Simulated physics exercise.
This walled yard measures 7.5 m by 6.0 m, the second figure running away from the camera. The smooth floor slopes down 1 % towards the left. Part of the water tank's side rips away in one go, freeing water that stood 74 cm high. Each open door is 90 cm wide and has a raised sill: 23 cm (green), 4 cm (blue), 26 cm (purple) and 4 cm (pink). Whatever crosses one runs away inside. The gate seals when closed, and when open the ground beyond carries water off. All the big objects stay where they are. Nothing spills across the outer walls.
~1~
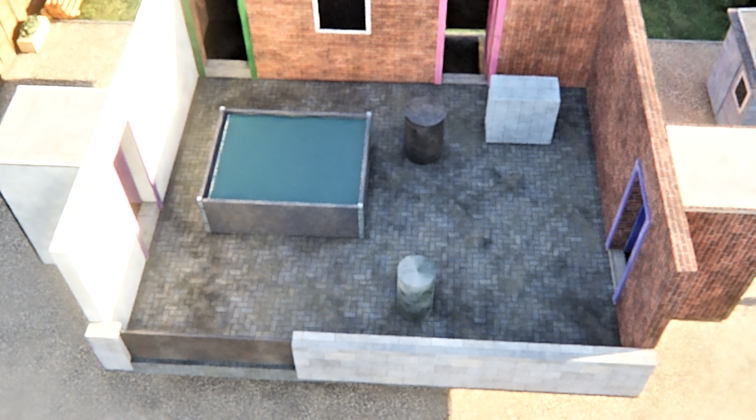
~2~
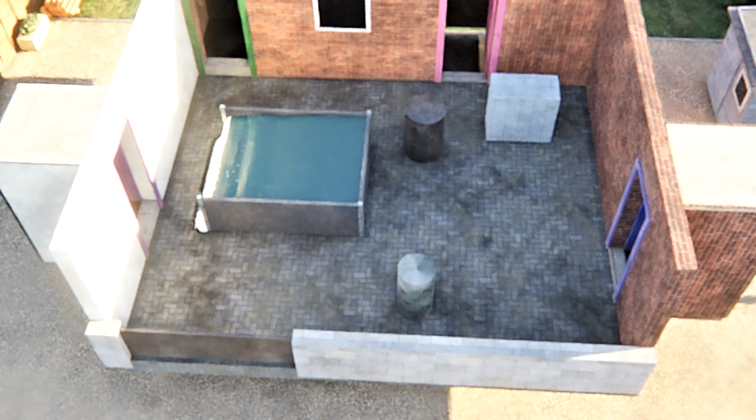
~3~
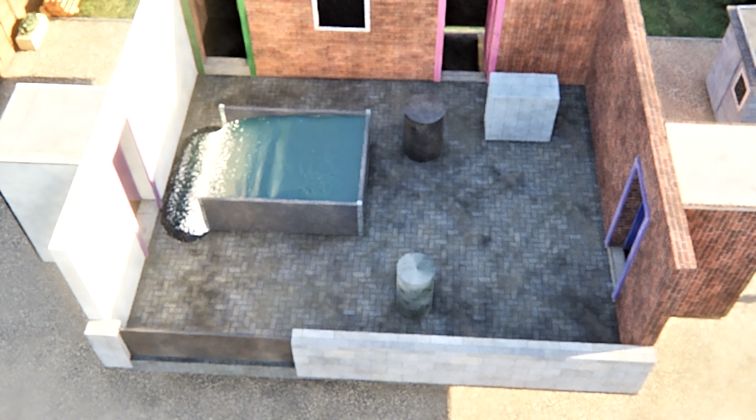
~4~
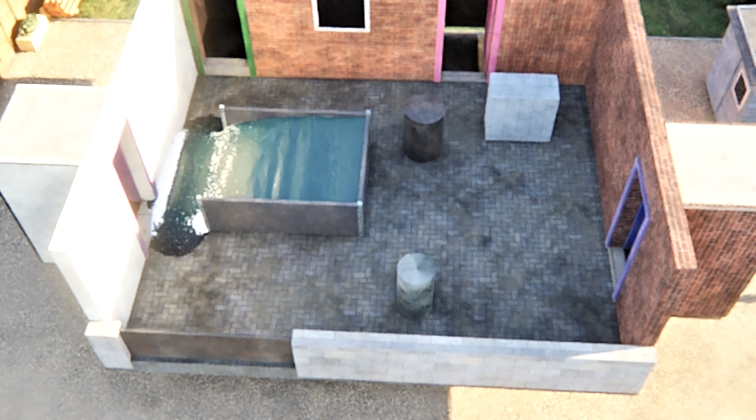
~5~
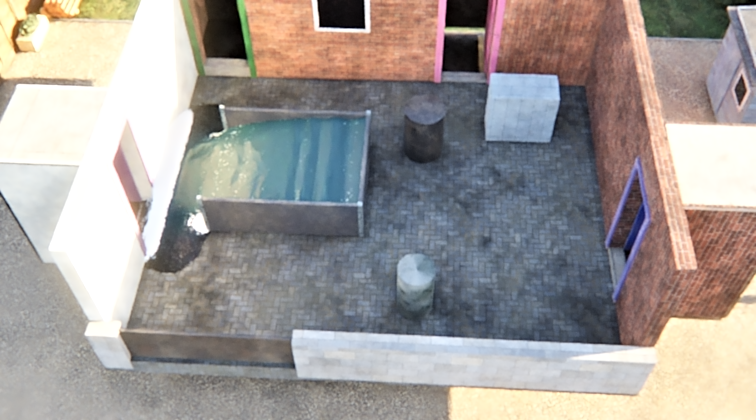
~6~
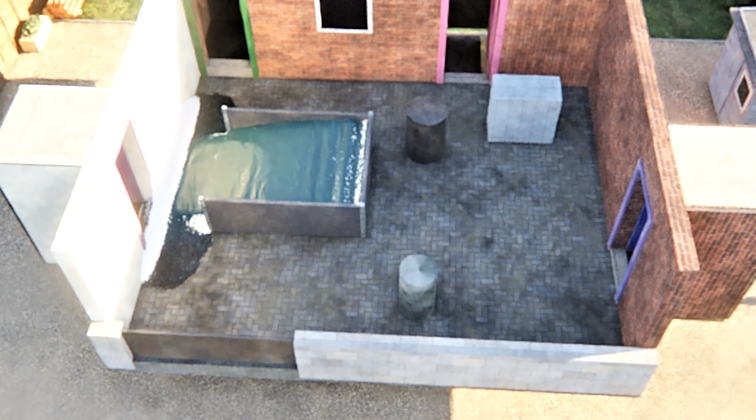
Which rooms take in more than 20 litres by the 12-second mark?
Within that time: At the green door it goes over the limit; at the blue door it passes the limit; at the purple door it goes over the limit; at the pink door it passes the limit.
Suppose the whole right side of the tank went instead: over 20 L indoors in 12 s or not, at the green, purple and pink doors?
Then: Green under, purple under, pink above.
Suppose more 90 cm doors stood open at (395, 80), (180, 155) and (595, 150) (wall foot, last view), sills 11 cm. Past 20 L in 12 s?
In that order: Below, above, below.
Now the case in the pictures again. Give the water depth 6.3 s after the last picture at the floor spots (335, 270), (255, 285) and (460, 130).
Roughly 5, 5 and 7 cm, in turn.
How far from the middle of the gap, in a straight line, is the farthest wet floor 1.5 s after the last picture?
Some 3.8 m out.
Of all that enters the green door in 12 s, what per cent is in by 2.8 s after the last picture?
Some 95 per cent by then.
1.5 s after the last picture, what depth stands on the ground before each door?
In cm: Green 46, blue 0, purple 39, pink 0.
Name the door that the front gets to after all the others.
It is the blue one.
Then, 0.7 s after the last picture water covers 15 % of the floor and is deepest (57 cm) near (181, 182); green door 36 cm at the sill, 2 L in, blue door not reached, purple door 44 cm at the sill, 46 L in, pink door not reached.
Then, 1.5 s after the last picture water covers 25 % of the floor and is deepest (50 cm) near (199, 82); green door 46 cm at the sill, 84 L in, blue door not reached, purple door 39 cm at the sill, 113 L in, pink door not reached.
Then, 2.8 s after the last picture water covers 55 % of the floor and is deepest (32 cm) near (199, 82); green door 30 cm at the sill, 196 L in, blue door not reached, purple door 23 cm at the sill, 144 L in, pink door 3 cm at the sill, 0 L in.
Then, 6.3 s after the last picture water covers 95 % of the floor and is deepest (18 cm) near (171, 181); green door 15 cm at the sill, 209 L in, blue door 6 cm at the sill, 4 L in, purple door 14 cm at the sill, 145 L in, pink door 9 cm at the sill, 7 L in.
Then, 11.3 s after the last picture water covers 100 % of the floor and is deepest (13 cm) near (387, 337); green door 8 cm at the sill, 209 L in, blue door 7 cm at the sill, 40 L in, purple door 9 cm at the sill, 145 L in, pink door 9 cm at the sill, 82 L in.
